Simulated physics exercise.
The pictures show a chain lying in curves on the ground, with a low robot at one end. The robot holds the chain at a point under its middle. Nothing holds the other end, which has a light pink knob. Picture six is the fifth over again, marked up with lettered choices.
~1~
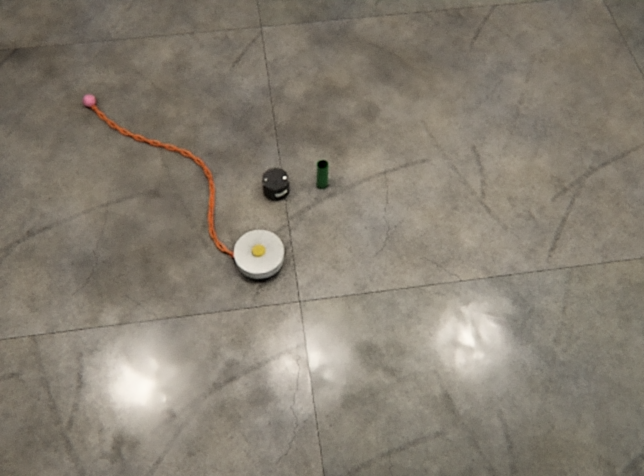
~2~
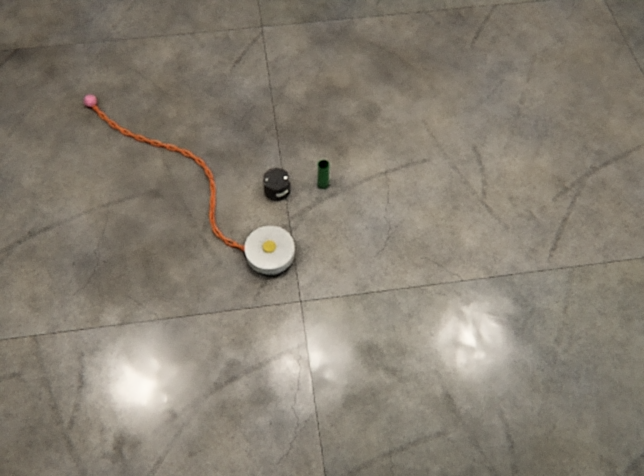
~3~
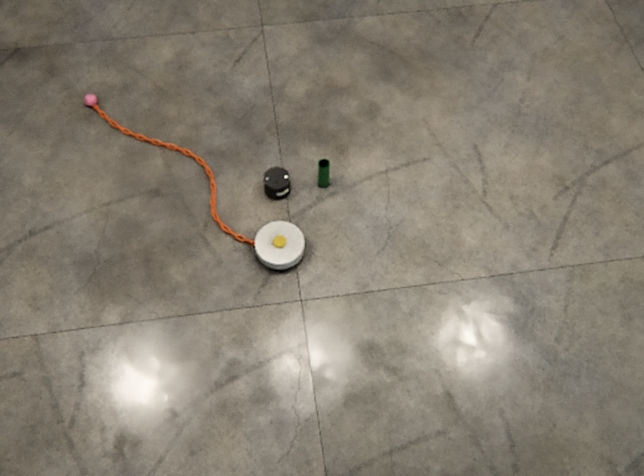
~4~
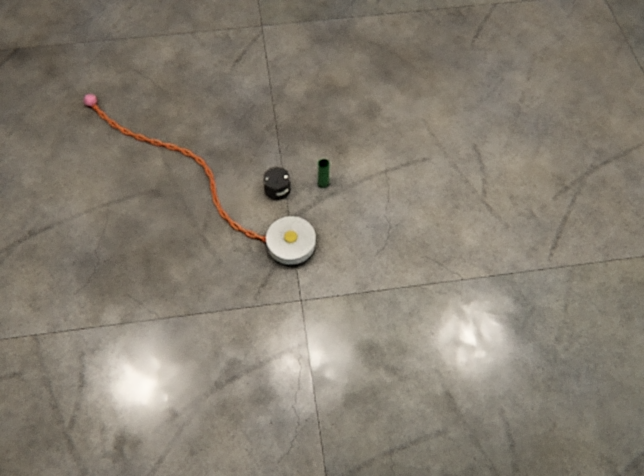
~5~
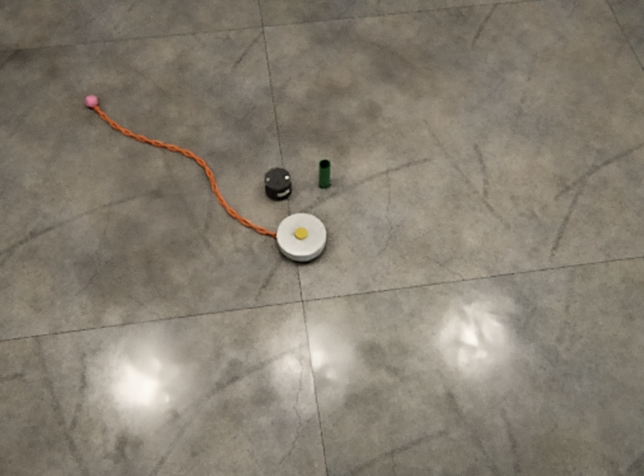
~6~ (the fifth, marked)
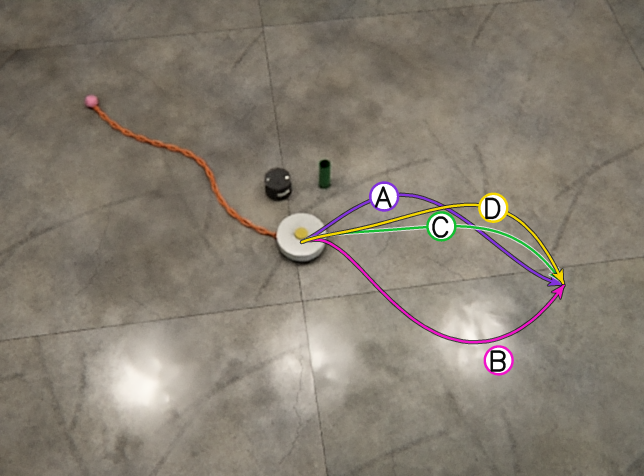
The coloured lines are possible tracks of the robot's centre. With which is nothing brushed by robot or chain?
Route B touches nothing.
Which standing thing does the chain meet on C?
It meets the black pot.
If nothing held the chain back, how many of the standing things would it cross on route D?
In all, two.
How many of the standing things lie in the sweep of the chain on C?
It sweeps one.
On the marked copy, A from (302, 242) via (435, 202) to (562, 285); B from (302, 242) via (425, 327) to (564, 285); C from (302, 242) via (441, 226) to (562, 282); D from (302, 242) via (447, 207) to (563, 283).
Taking B. A third of the way, robot (393, 297), middle of the chain (266, 213), free end (153, 142).
Two thirds of the way, robot (508, 333), middle of the chain (351, 271), free end (230, 190).
When it is over, robot (567, 281), middle of the chain (402, 277), free end (265, 213); nothing has been touched.
As for the rest, A meets the green post and black pot; C meets the black pot; D meets the green post and black pot.
